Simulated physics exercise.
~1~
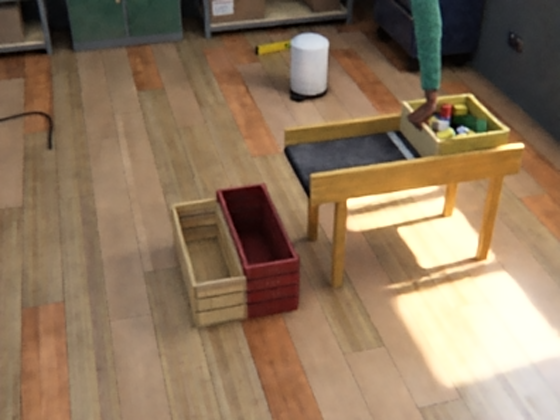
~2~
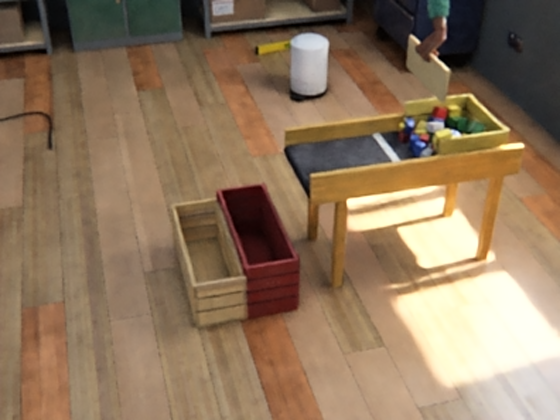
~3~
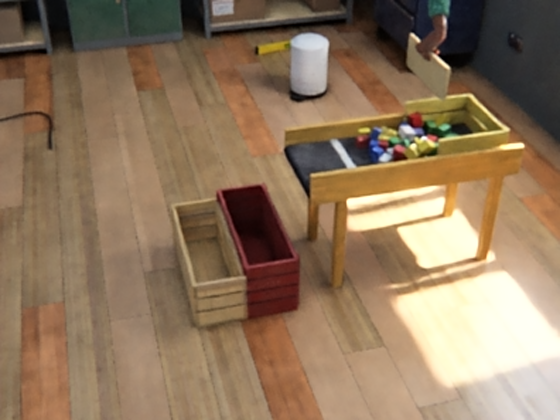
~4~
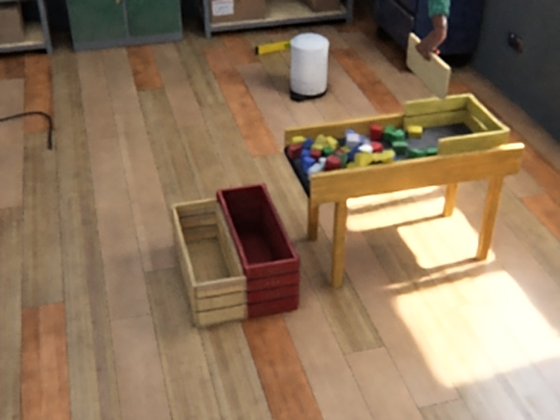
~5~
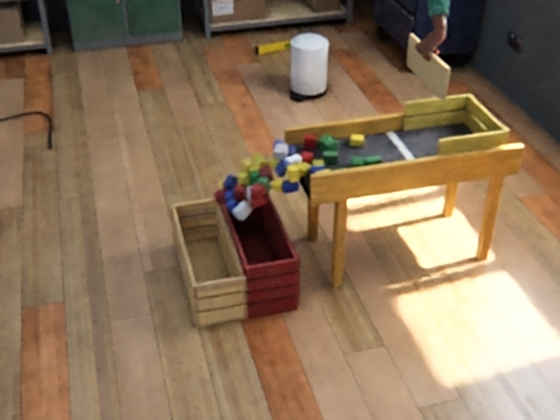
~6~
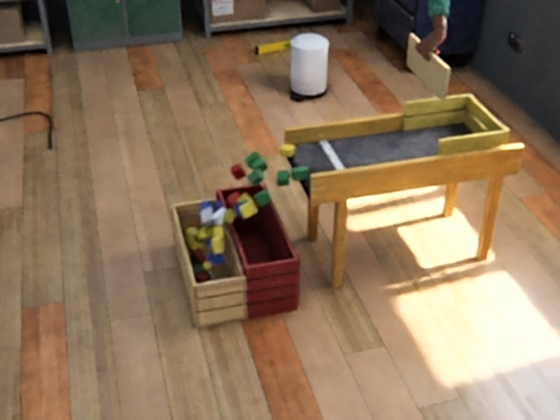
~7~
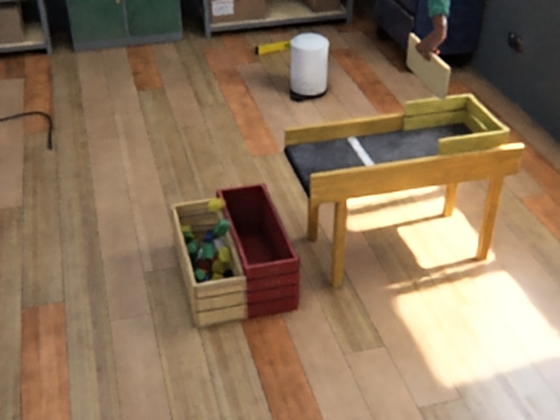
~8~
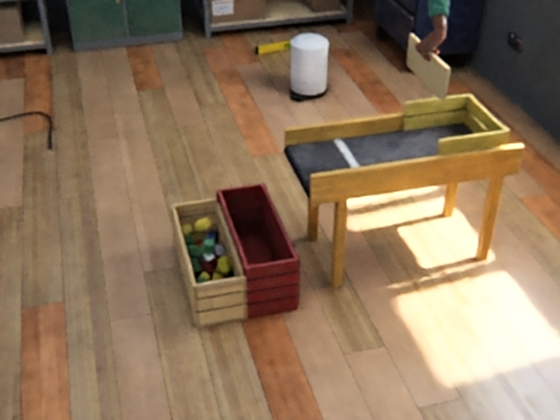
At the start, a small yellow pen full of colourful toy bricks sits at the right end of a belt table, with a hand in a green sleeve holding its gate. The hand lifts the gate clear, and the bricks begin to move left on the dark belt. They spread into a long, loose line as they travel. At the left end they spill off in a stream, passing over the nearer red tub and dropping into the wooden tub beyond it. By the end, the bricks lie in the wooden tub, while the red one looks empty.
